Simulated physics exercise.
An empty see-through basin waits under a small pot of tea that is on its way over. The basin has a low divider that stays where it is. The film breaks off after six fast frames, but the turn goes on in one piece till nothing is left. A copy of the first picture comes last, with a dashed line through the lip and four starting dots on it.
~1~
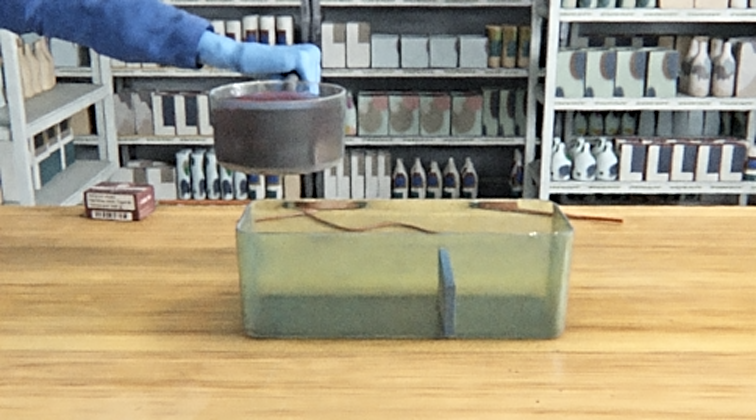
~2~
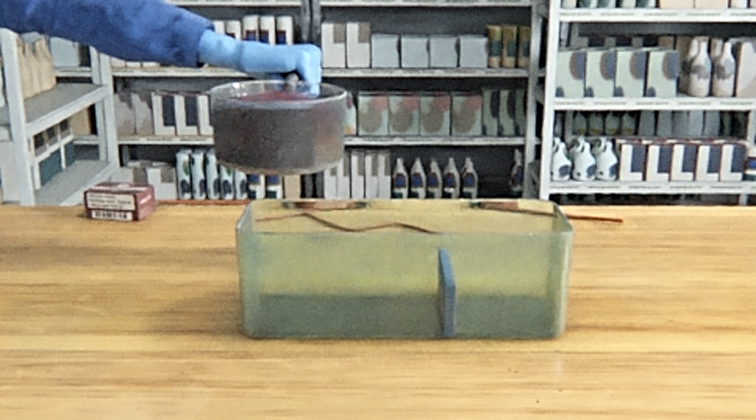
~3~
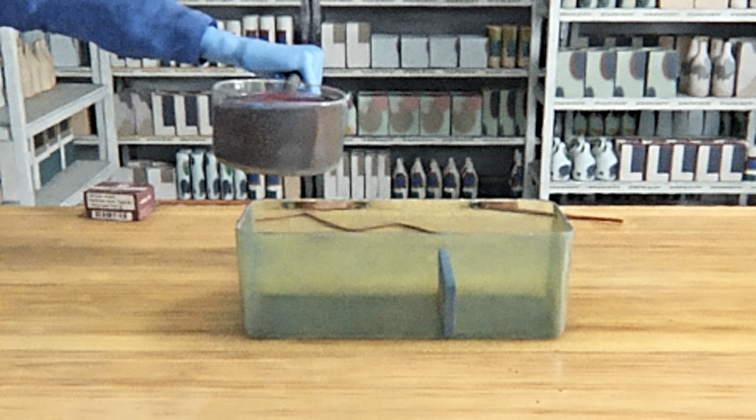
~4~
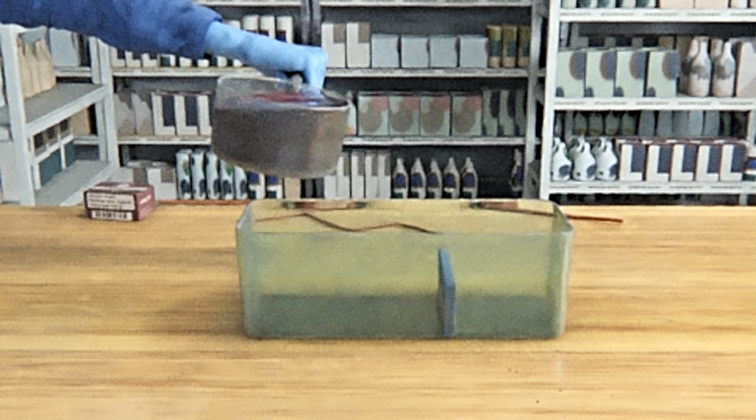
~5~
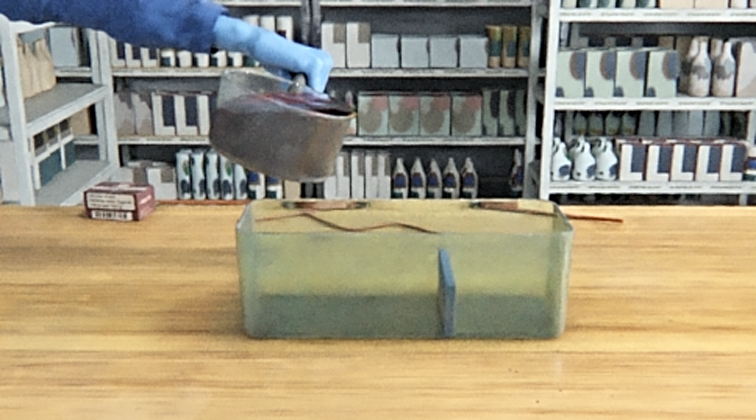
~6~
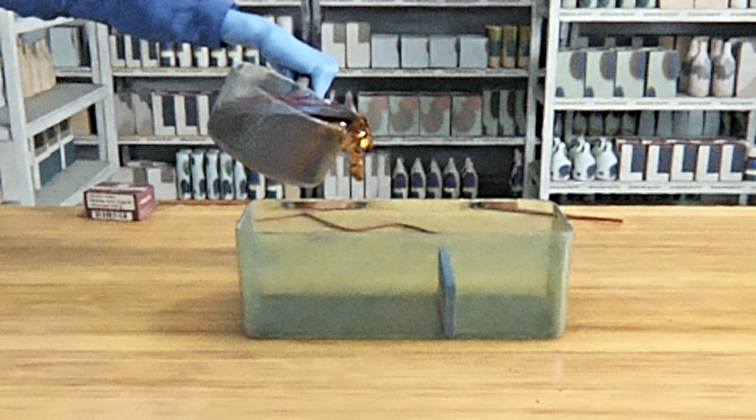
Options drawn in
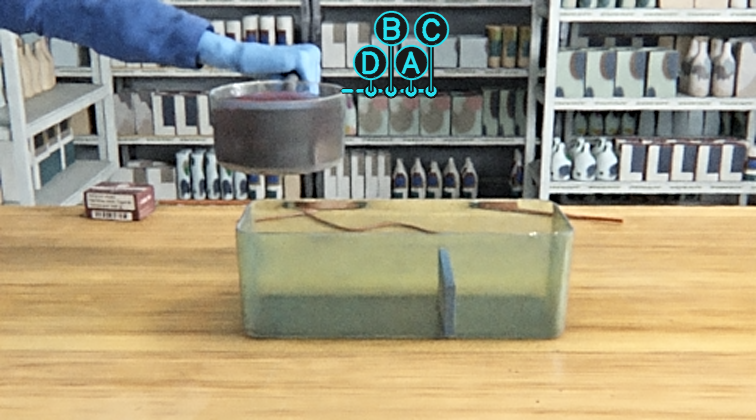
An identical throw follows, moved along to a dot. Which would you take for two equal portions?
Take B.
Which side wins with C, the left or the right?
More ends on the right.
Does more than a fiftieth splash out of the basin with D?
No.
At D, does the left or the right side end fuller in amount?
More ends on the left.
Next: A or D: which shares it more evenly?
Spot A.
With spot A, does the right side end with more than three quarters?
No, it does not.
On the marked copy, A at (411, 90); B at (391, 90); C at (431, 91); D at (370, 90).
Choosing A, about 31 % ends left of the wall and 69 % right of it.
Choosing B, about 50 % ends left of the wall and 50 % right of it.
Choosing C, about 19 % ends left of the wall and 81 % right of it.
Choosing D, about 78 % ends left of the wall and 21 % right of it.
